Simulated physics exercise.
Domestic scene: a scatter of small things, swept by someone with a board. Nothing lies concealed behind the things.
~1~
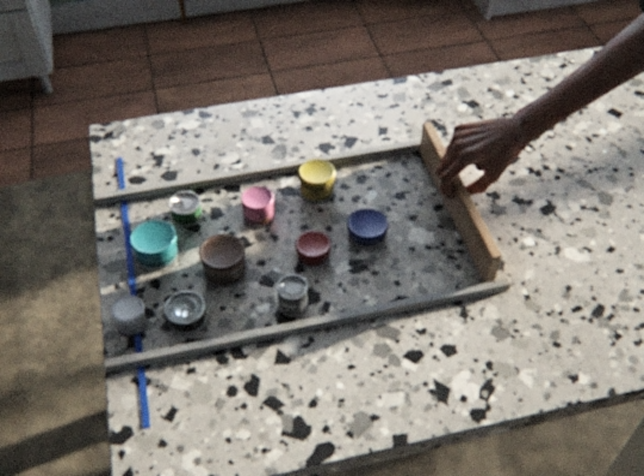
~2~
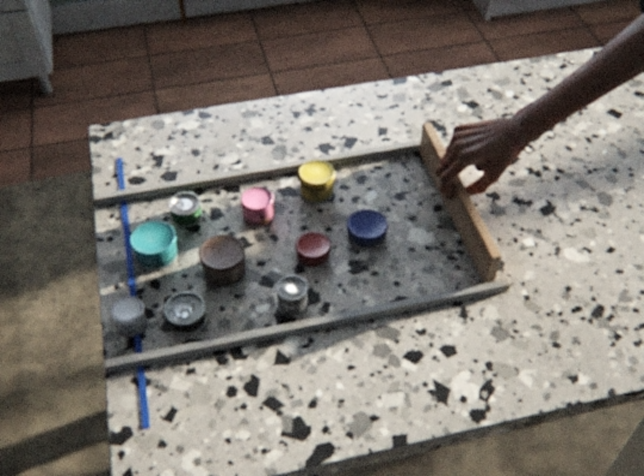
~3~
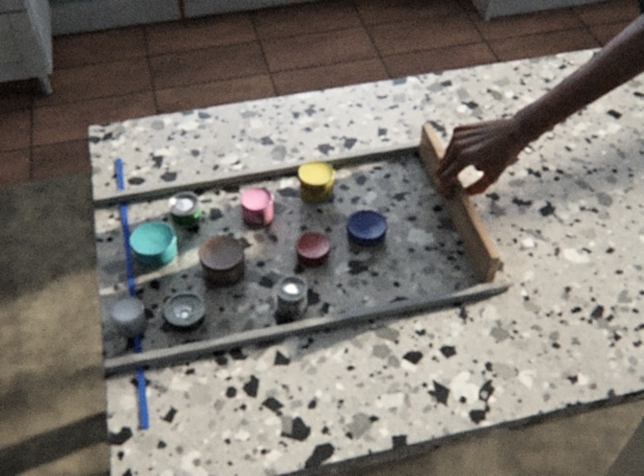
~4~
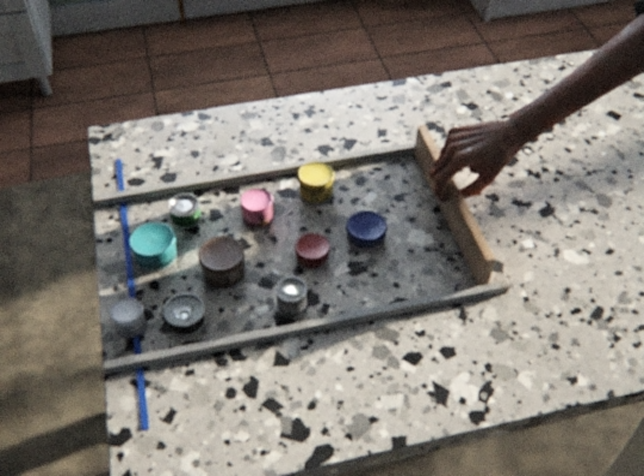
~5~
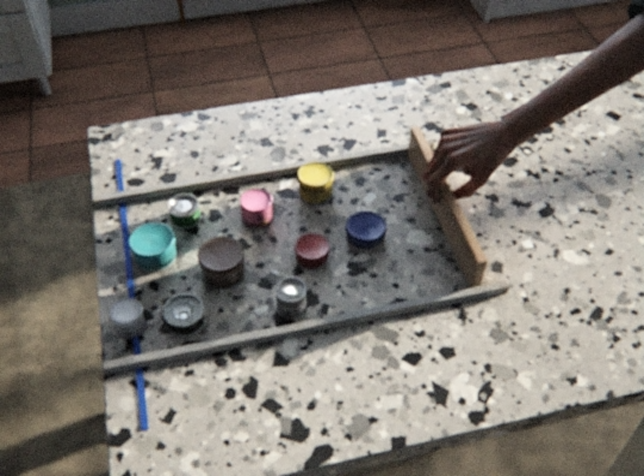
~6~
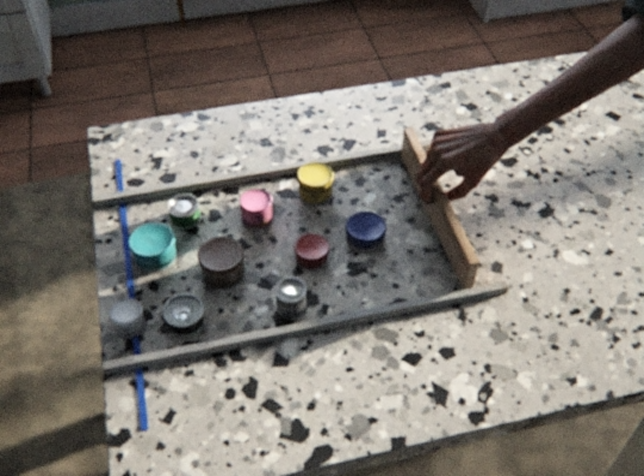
A hand slowly sliding a wooden board left along two rails on a speckled tabletop, the colourful small tins before it staying still.
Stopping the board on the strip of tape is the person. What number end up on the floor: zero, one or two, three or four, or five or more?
Pushes off five or more.
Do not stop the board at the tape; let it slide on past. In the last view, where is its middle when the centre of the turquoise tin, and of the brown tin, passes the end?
Middle approx. at (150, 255), then approx. at (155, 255).
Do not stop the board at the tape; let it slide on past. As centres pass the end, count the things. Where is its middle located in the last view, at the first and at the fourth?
Its centre point is roughly (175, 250) and later (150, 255).
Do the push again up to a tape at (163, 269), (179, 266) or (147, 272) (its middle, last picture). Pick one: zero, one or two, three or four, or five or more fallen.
The falls would be either one or two; not one; three to four.
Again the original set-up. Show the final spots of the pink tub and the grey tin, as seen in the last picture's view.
(109, 245) and (119, 340), approximately.
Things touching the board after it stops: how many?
Looks like 5 of them, all told.
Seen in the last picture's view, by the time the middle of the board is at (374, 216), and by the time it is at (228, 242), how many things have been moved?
First 1, then 7.
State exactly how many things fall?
My count gives 5.
Early on, none off yet; white tin at rest near (128, 319); turquoise tin at rest near (154, 248); black pot at rest near (184, 315).
Finally, the number that fall off is five or more; lost, brown tin, green pot, black pot, turquoise tin and white tin.
